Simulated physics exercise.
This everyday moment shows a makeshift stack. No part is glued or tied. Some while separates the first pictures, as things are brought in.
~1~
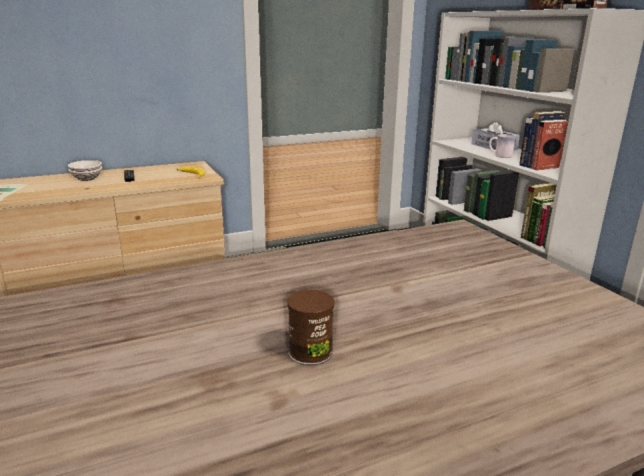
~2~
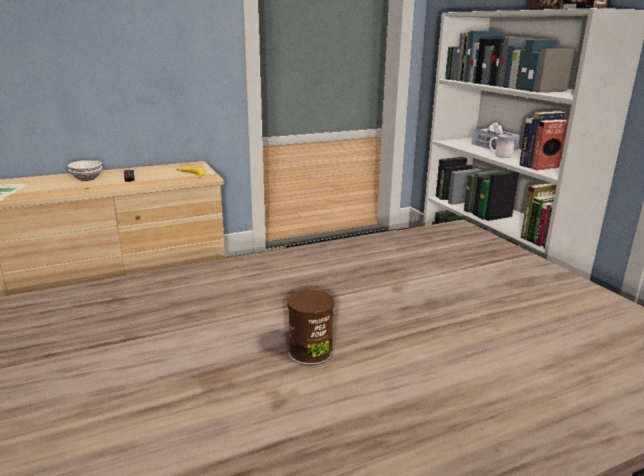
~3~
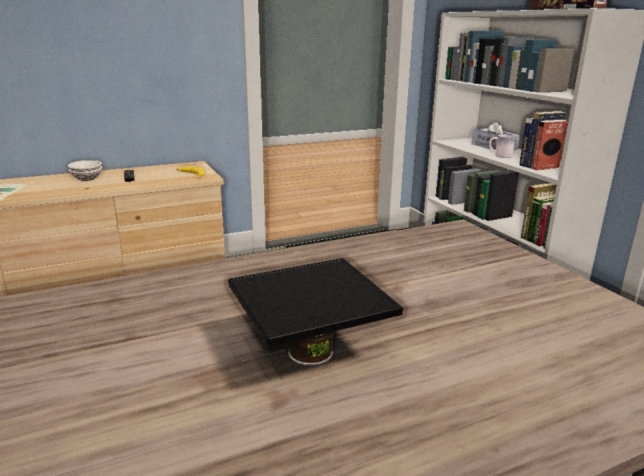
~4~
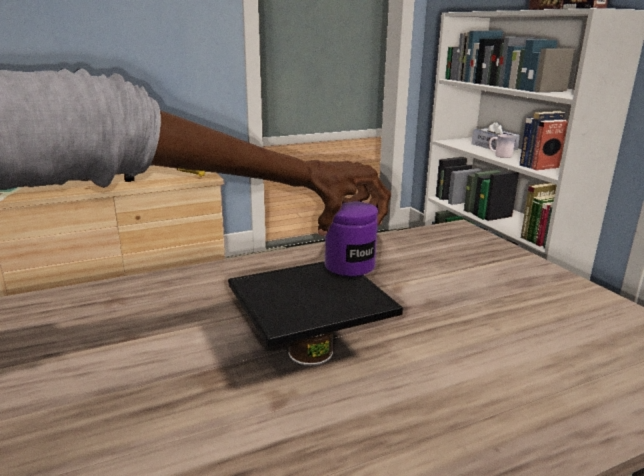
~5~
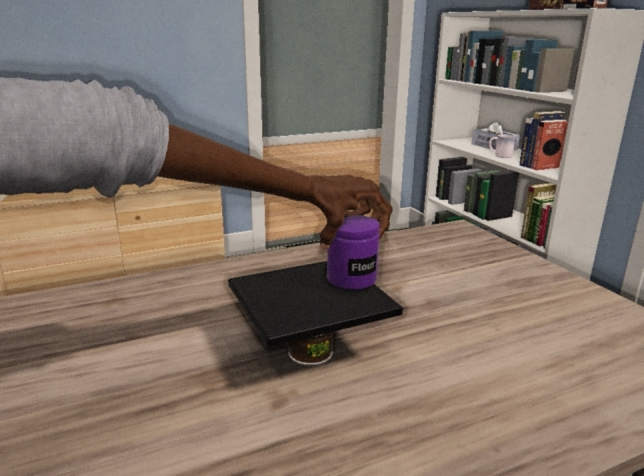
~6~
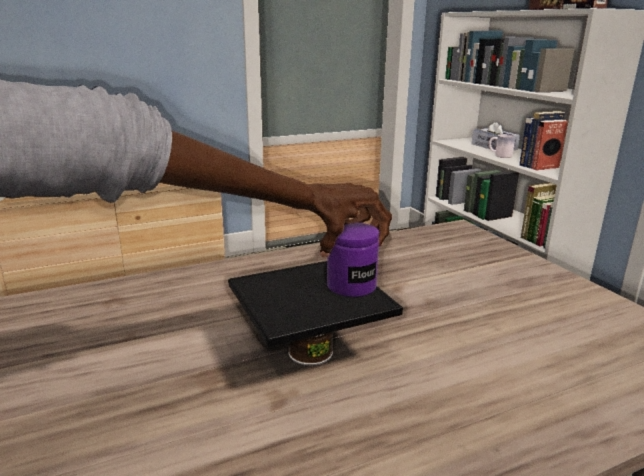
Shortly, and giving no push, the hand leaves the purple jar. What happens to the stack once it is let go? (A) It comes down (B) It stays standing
It comes down (A).
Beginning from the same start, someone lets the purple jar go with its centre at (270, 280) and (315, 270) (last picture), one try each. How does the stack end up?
Trial 1: Falls over. Trial 2: Stable.
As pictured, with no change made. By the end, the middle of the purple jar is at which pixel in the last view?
At about (384, 302).
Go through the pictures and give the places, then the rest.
In the first picture, the last thing is not in view yet.
In the second picture, the last thing is not in view yet.
In the third picture, the last thing is not in view yet; black lid (311, 296).
In the fourth picture, still above its spot; purple jar (351, 238); black lid (311, 296).
In the fifth picture, still above its spot; purple jar (353, 251); black lid (311, 296).
In the sixth picture, set down, still held; purple jar (353, 259); black lid (311, 296).
Then, 0.50 s after the last picture, purple jar now fallen; black lid tipped 64° from how it was.
Then, 0.70 s after the last picture, black lid on its side.
Then, 1.40 s after the last picture, black lid now fallen; brown tin slid a little.
At rest, fallen, black lid and purple jar; brown tin in place. Seen from the same camera at the end, purple jar near (383, 302). The stack loses its balance.
